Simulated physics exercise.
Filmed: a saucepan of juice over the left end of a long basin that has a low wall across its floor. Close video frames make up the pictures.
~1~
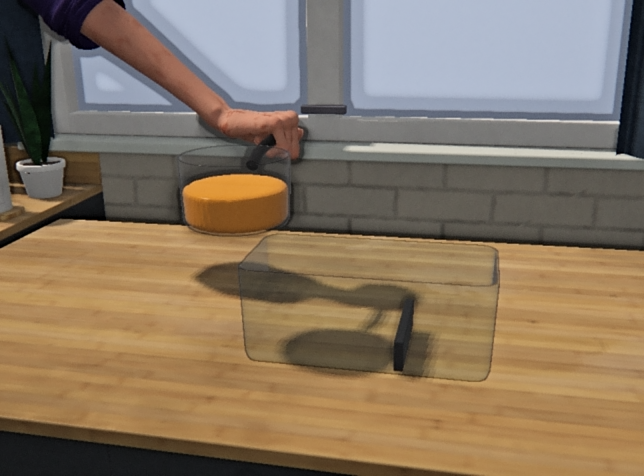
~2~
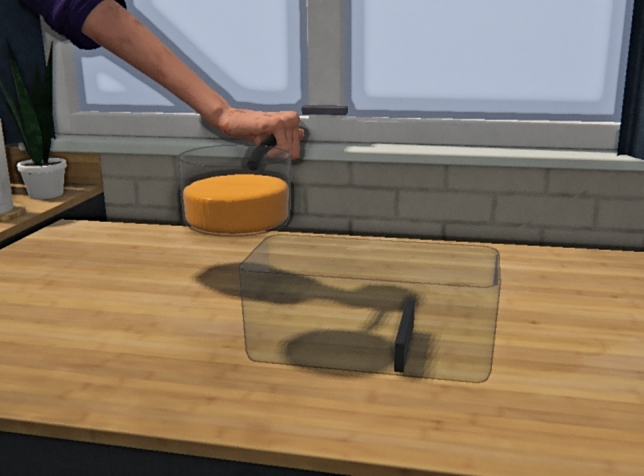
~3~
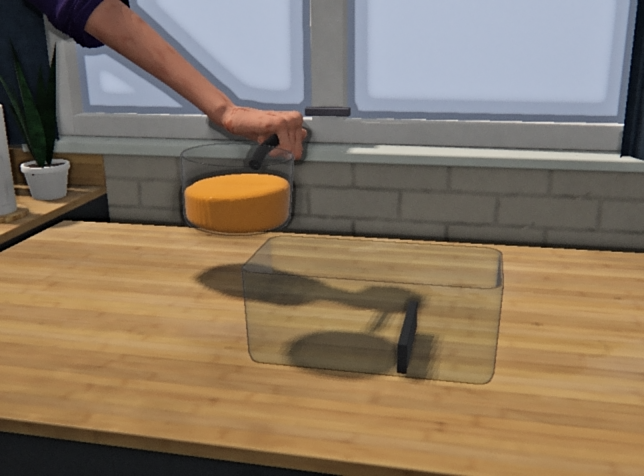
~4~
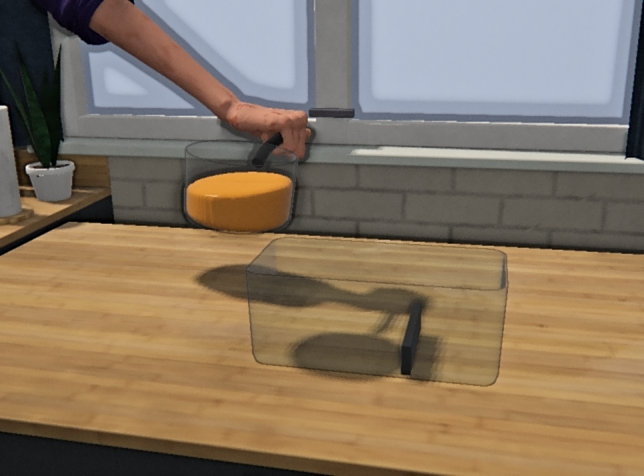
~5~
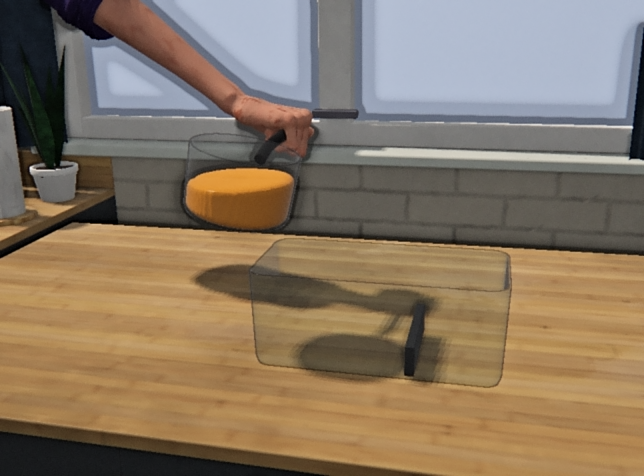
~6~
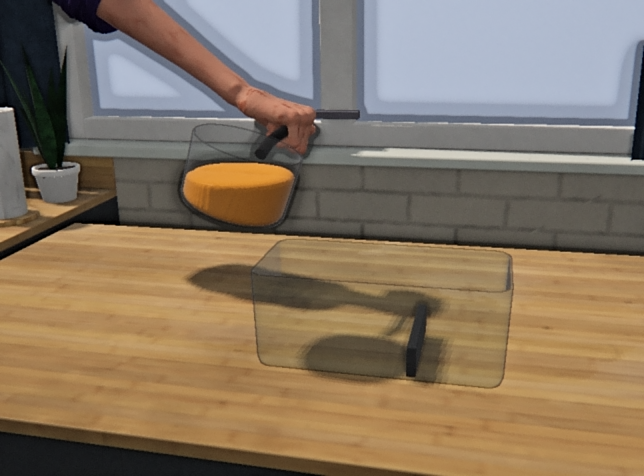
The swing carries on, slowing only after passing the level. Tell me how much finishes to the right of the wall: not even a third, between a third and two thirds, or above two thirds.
Stops short of a third.
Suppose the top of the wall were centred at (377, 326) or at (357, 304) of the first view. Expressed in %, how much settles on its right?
Near 50 % and 85 %.
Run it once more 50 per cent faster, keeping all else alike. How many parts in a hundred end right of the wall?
It comes to about 10 per cent.
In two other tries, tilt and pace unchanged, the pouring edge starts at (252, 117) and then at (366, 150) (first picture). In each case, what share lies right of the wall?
It comes to 10 % the first time and 75 % the second.
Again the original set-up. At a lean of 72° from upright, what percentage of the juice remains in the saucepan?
About 75 %.
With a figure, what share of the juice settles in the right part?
Roughly 5 per cent.
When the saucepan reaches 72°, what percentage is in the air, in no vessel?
Somewhere around 25 per cent of it.
A moment on, the saucepan is tipped part way and 75 per cent is still to pour, 0 is left of the wall and 0 right of it.
Next, the saucepan is tipped right over and 18 per cent is still to pour, 55 is left of the wall and 2 right of it.
Then the saucepan is tipped right over and 1 per cent is still to pour, 90 is left of the wall and 4 right of it.
Later the saucepan is tipped right over and 0 per cent is still to pour, 93 is left of the wall and 5 right of it.
At rest 93 per cent lies left of the wall, 5 right of it and 2 outside.
